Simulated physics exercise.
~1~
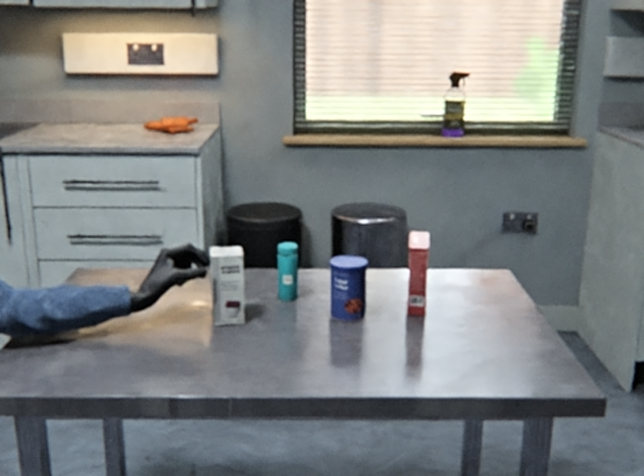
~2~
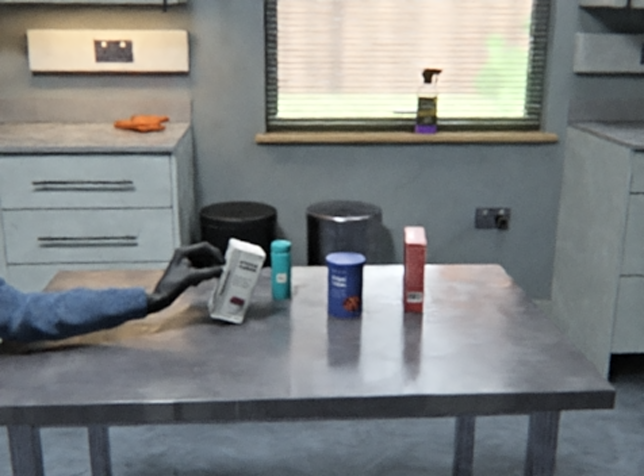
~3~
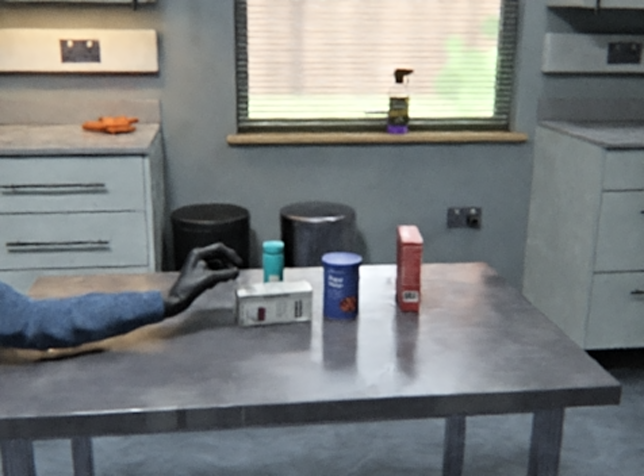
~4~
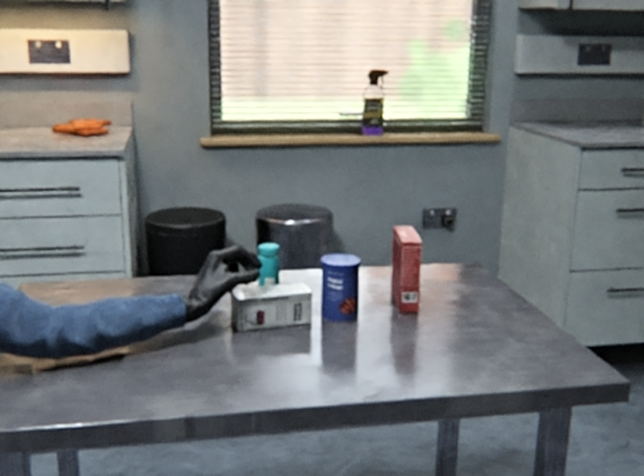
A black-gloved hand in a blue sleeve reaches in from the left of a metal table and meets the upper part of an upright white carton. Beside the carton stand a turquoise shaker, a blue tin and a red packet. The hand pushes toward the right, and the carton leans over that way. It then topples onto its side, coming down in front of the shaker and close to the tin. At the end the carton lies there with the hand just above its left end, while the other three items still stand upright where they were.
